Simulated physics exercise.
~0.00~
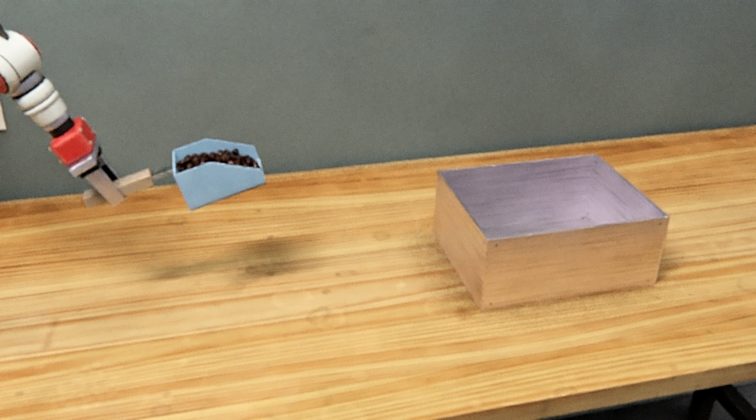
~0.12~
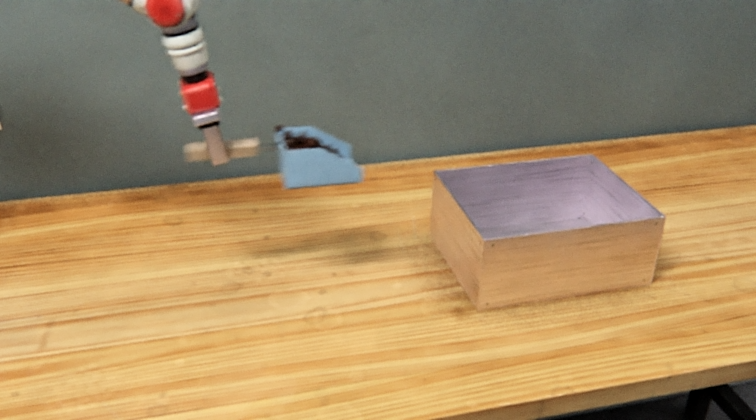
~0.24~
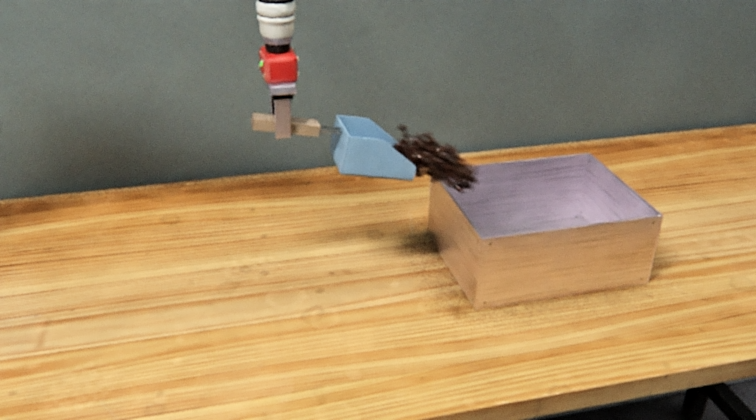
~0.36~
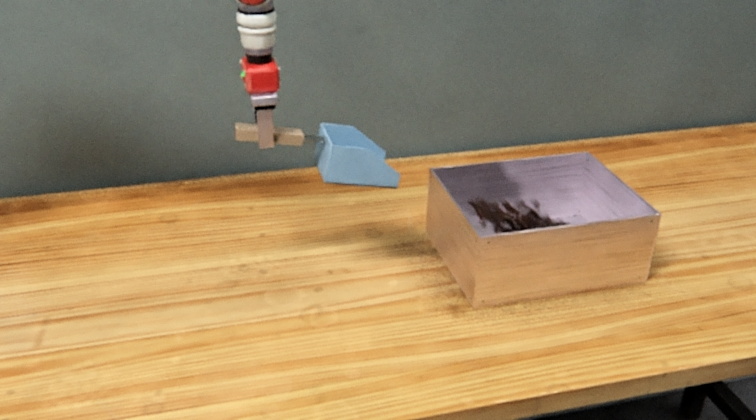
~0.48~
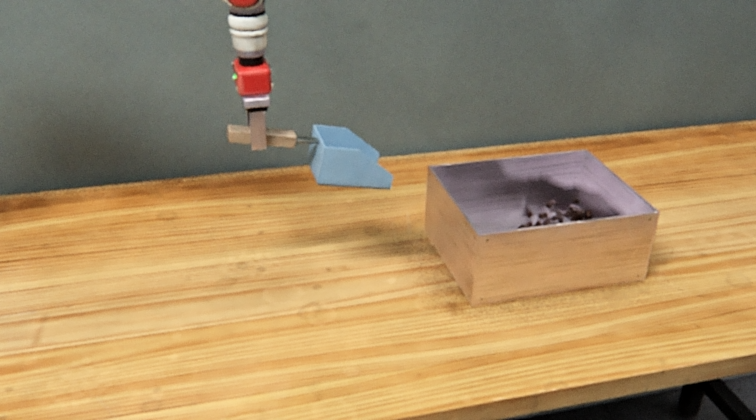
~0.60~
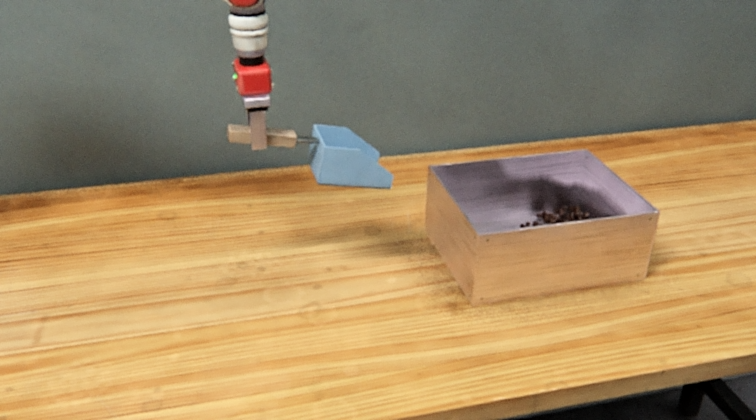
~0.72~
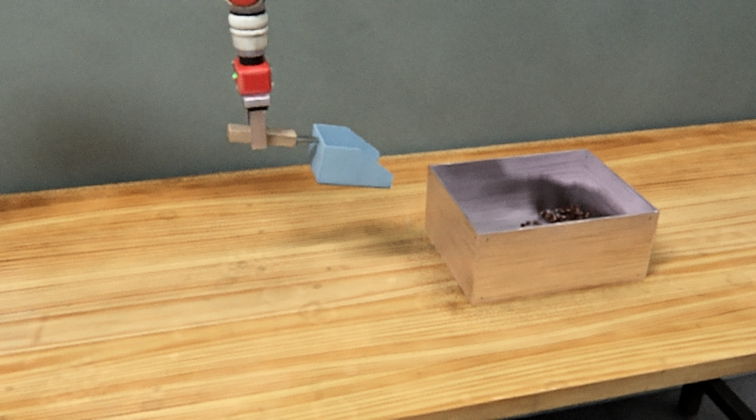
A red and white robot arm holds a light blue scoop heaped with dark brown beans above a pale wooden table, seen from slightly above in a gently swaying view. An open wooden box with a greyish-purple inside stands to the right, before a grey-green wall. The arm swings the scoop rightward and tips it forward, and the beans fly out in a dark clump toward the box. The arm then draws back slightly to the left as the beans drop inside and slide across the bottom. They settle in a low pile in the box, with none visible on the table, while the tilted scoop hangs still.
